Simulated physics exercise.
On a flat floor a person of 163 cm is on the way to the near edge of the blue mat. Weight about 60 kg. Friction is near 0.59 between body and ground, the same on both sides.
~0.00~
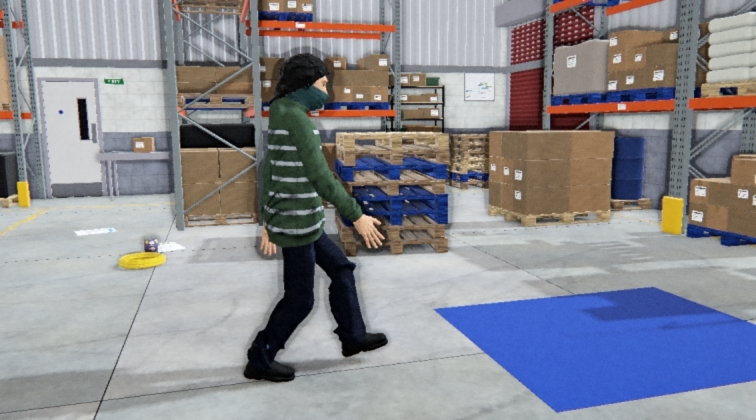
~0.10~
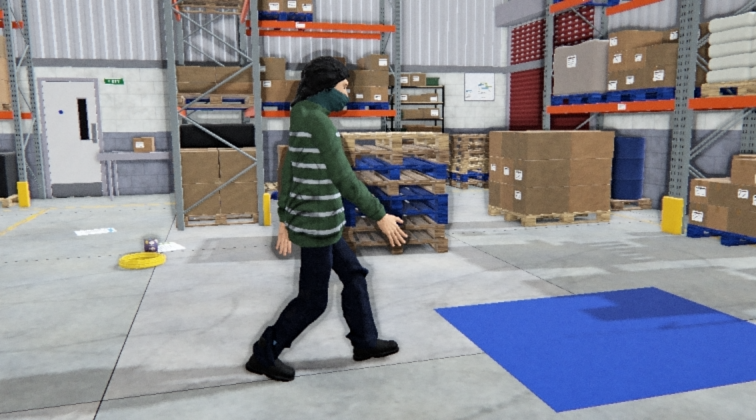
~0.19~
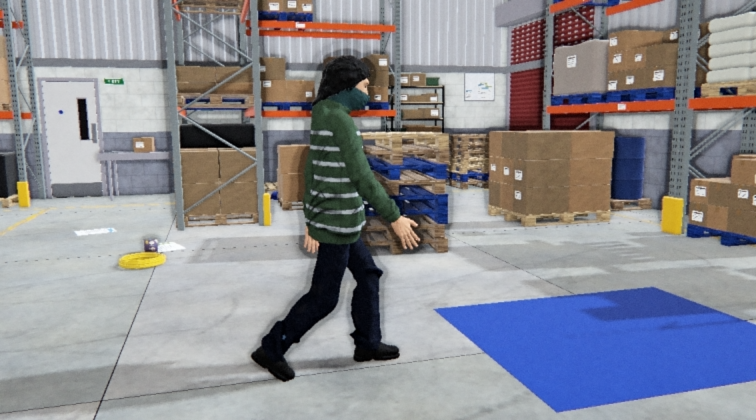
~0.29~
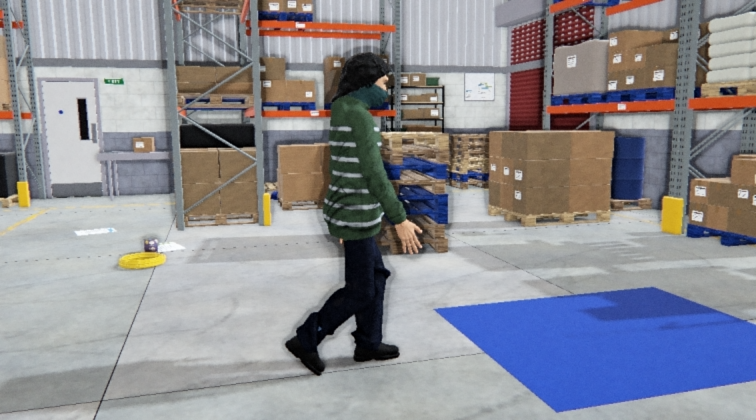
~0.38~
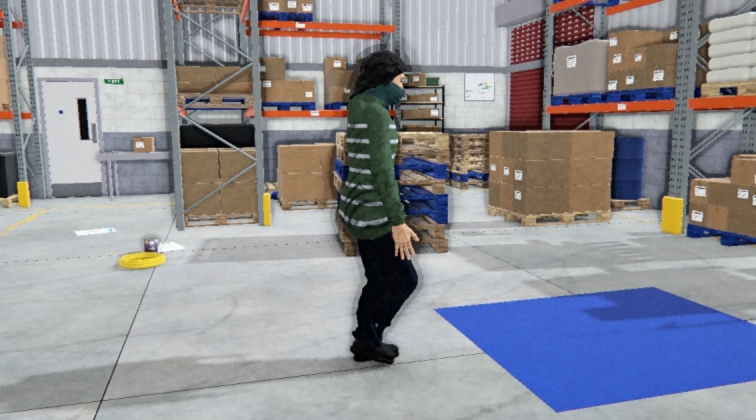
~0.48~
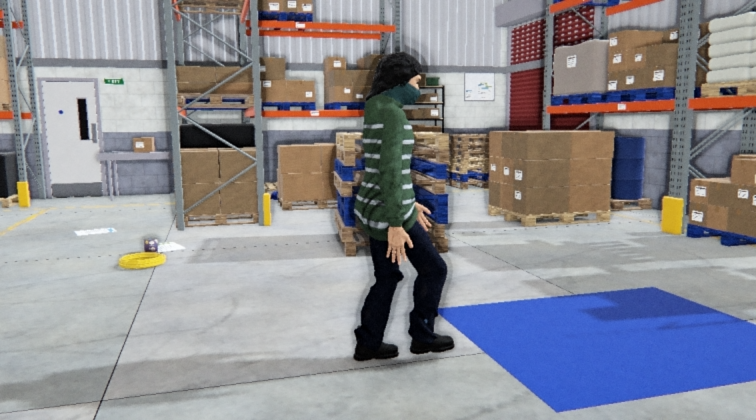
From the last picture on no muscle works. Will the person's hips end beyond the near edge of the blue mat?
This time the person's hips stop short of the near edge of the blue mat.
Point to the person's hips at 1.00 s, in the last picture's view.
Near (425, 313).
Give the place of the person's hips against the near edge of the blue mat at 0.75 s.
Some 30 cm short of it.
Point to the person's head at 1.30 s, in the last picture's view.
At about (514, 348).
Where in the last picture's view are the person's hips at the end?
Around (419, 347).
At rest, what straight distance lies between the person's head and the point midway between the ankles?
About 40 cm.
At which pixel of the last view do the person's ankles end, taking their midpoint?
At about (462, 344).
After 0.75 s the person's hips are 31 cm short of the near edge of the blue mat, near (428, 264) in the last picture's view; the person's head 26 cm short of the near edge of the blue mat.
After 1.00 s the person's hips are 36 cm short of the near edge of the blue mat, near (425, 313) in the last picture's view; the person's head 4 cm past the near edge of the blue mat.
After 1.30 s the person's hips are 47 cm short of the near edge of the blue mat, near (413, 345) in the last picture's view; the person's head 2 cm short of the near edge of the blue mat.
Final state at 2.8 s, person's hips stop short of the near edge of the blue mat; person's head stops short of the near edge of the blue mat; person's chest stops short of the near edge of the blue mat.
